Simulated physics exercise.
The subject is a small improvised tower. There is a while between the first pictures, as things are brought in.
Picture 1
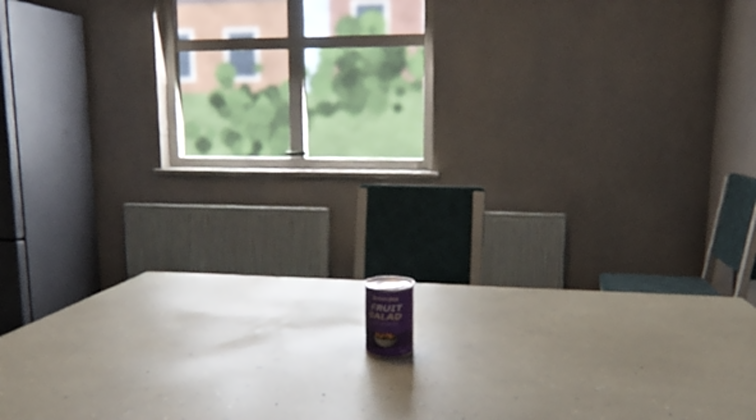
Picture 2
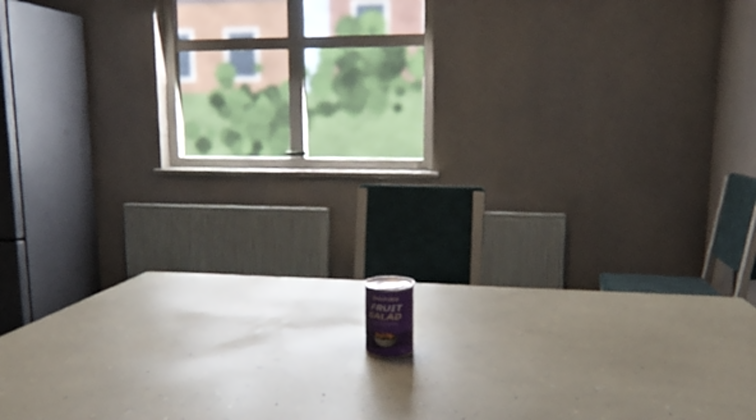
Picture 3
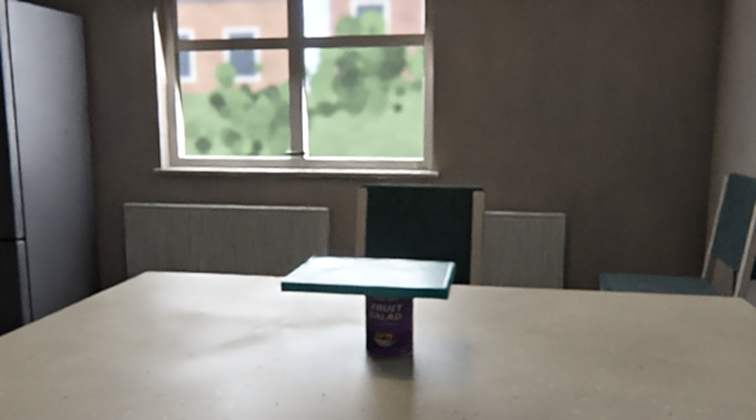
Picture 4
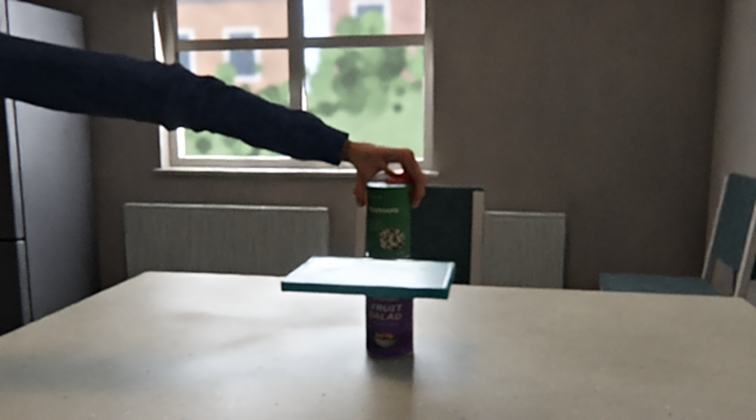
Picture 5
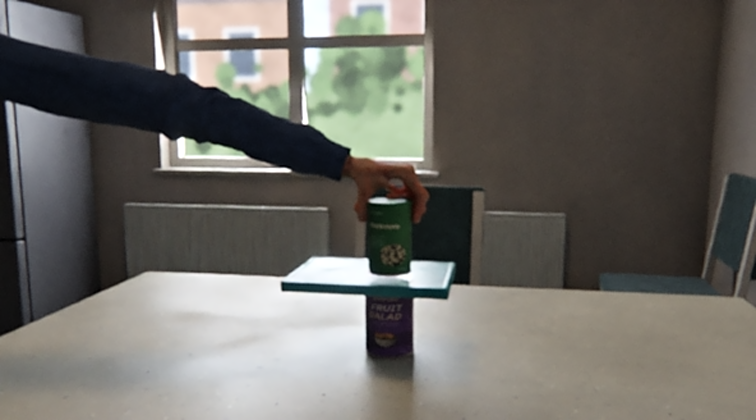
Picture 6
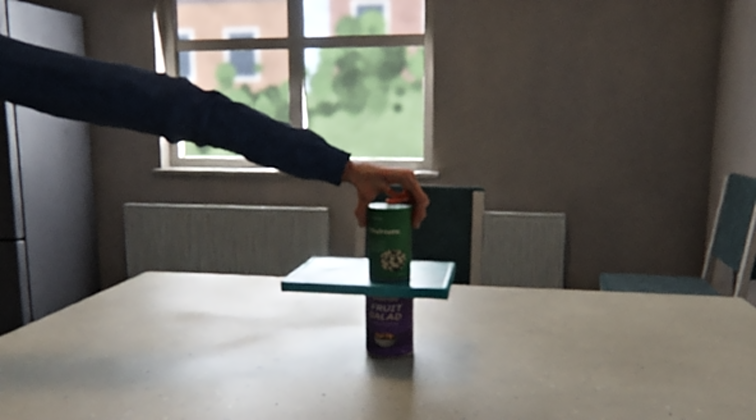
In this clip, a purple fruit salad tin stands on a table, and a flat teal board then appears on top of it. A hand reaches in from the left and lowers a green tin onto the board.
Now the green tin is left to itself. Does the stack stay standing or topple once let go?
Most likely nothing will tip.
Then, 0.10 s on from there, no change.
Then, 0.40 s on from there, green tin resting near (390, 241).
In the end, all 3 unmoved. At the end, from the last picture's camera, green tin near (390, 241). The stack stays up.
